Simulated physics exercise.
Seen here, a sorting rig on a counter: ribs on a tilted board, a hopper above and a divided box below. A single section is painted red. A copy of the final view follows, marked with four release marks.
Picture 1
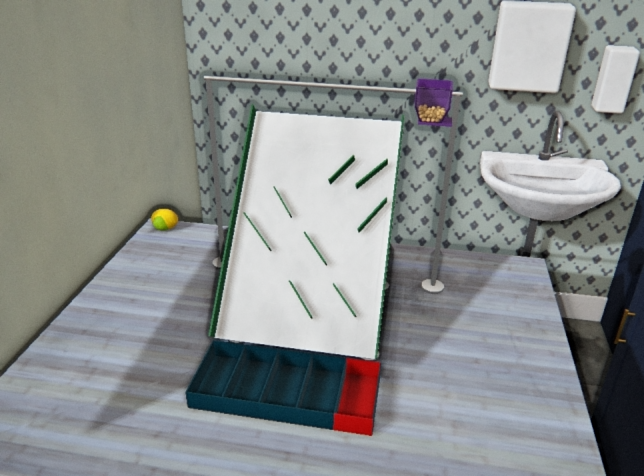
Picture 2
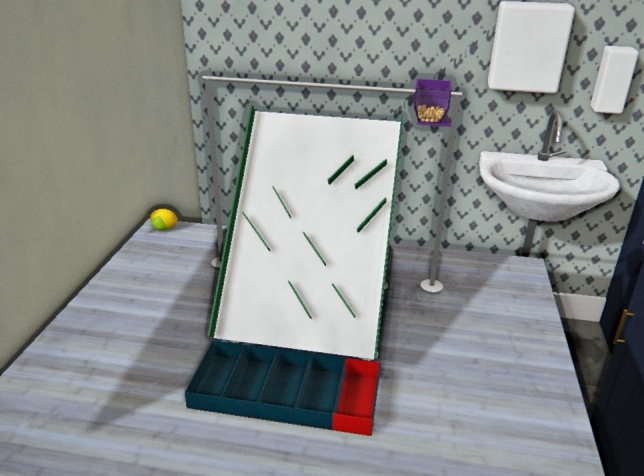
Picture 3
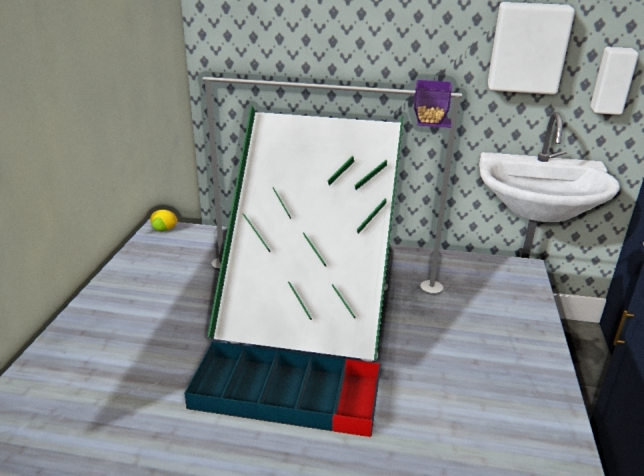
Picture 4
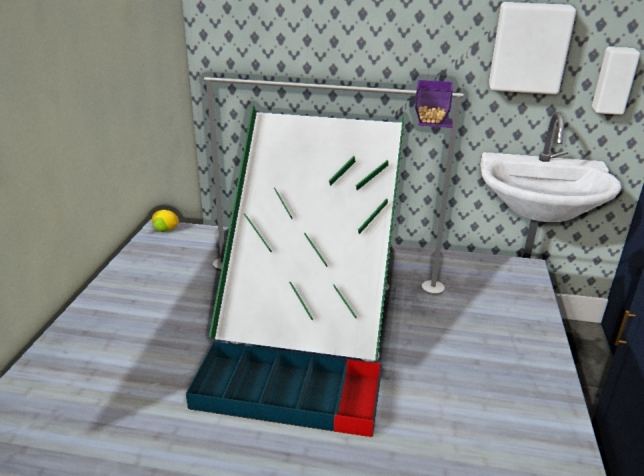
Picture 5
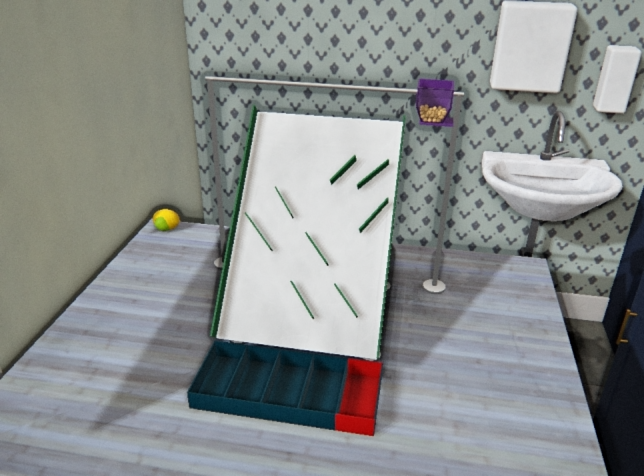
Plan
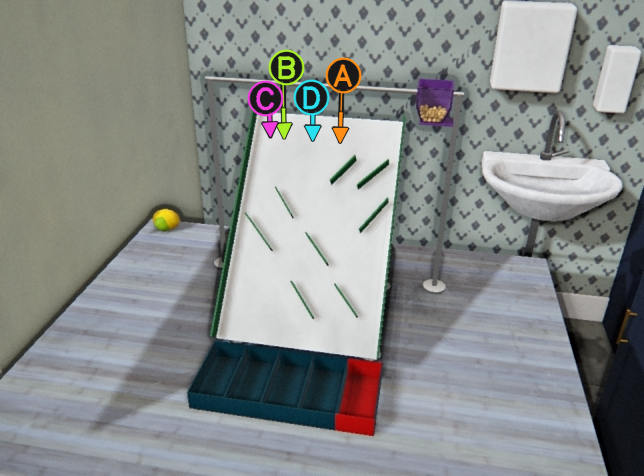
Nothing moved apart from a very slight shift of the view, as a purple hopper of chickpeas hung at the upper right above a tilted white board with green ribs and a divided box below.
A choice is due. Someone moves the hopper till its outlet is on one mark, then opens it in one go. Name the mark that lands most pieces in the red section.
Use mark D.
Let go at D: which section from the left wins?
The fifth.
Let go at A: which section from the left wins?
The second from the left.
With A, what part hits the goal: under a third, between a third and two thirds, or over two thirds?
It is under a third.
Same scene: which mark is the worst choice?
Mark C.
On the marked copy, mark A meets the board at (340, 137); mark B meets the board at (284, 132); mark C meets the board at (270, 131); mark D meets the board at (312, 135).
Choosing A, close to a quarter in the red section, the bulk in other sections, only a few outside the box.
Choosing B, close to a quarter in the red section, the bulk in other sections.
Choosing C, a small share in the red section, the bulk in other sections, only a few outside the box.
Choosing D, close to half in the red section, close to half in other sections.
